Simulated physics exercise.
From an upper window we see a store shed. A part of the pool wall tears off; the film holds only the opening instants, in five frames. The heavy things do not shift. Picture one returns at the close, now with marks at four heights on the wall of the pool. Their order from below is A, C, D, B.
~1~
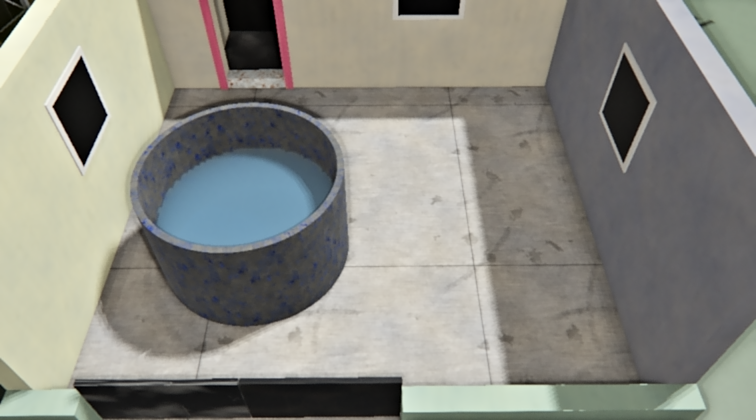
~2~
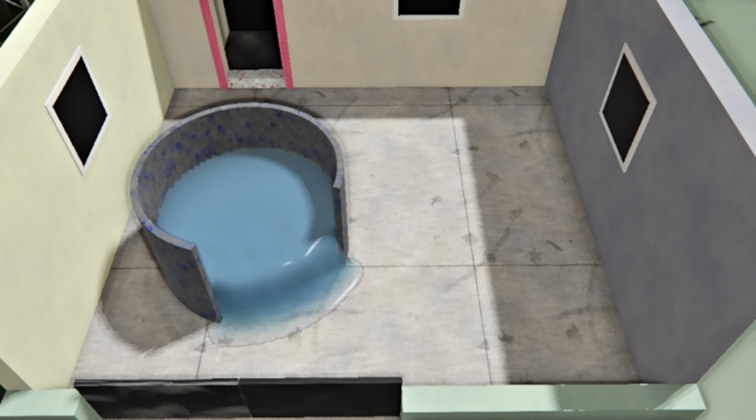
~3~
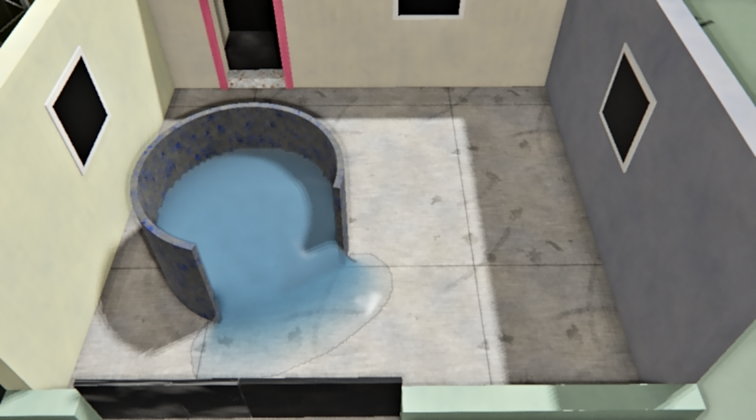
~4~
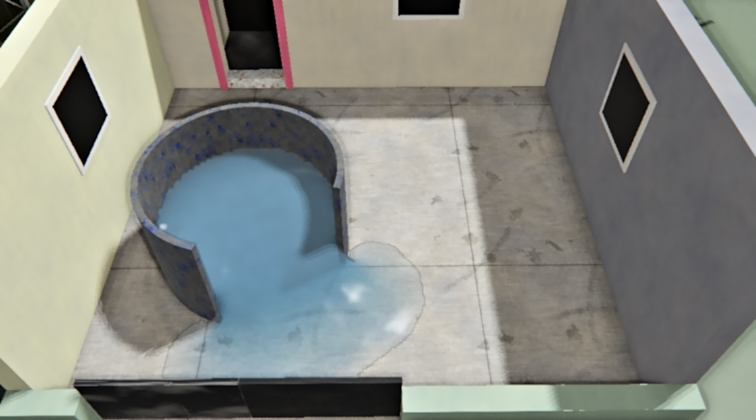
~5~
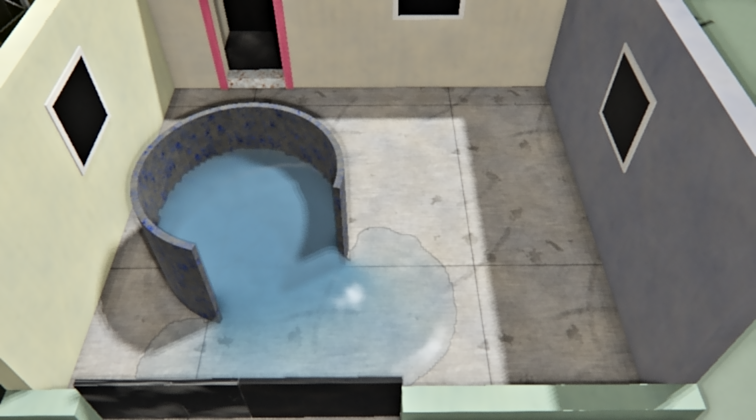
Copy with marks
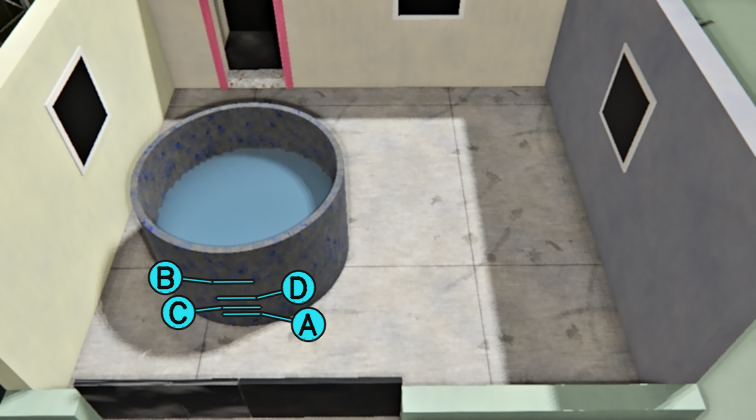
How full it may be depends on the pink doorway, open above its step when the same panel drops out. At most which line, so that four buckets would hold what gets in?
That is line B.
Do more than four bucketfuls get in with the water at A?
No, not at all.
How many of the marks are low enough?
All of them.
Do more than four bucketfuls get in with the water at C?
No.
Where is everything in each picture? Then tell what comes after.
The first picture shows water in the pool at rest, its middle at (249, 208); foot of the pink doorway at (257, 88); shut gate at (242, 385).
In the second picture, 2 % of the ground under water, visible out to (216, 334).
In the third picture, 5 % of the ground under water, visible out to (367, 270).
In the fourth picture, 11 % of the ground under water, visible out to (408, 273).
In the fifth picture, 16 % of the ground under water, visible out to (433, 268).
In cyan, A at (242, 314); B at (232, 281); C at (240, 307); D at (237, 298); from the bottom up A, C, D, B.
If A is chosen, nothing gets over.
If B is chosen, a splash gets over, under a bucket.
If C is chosen, nothing gets over.
If D is chosen, nothing gets over.
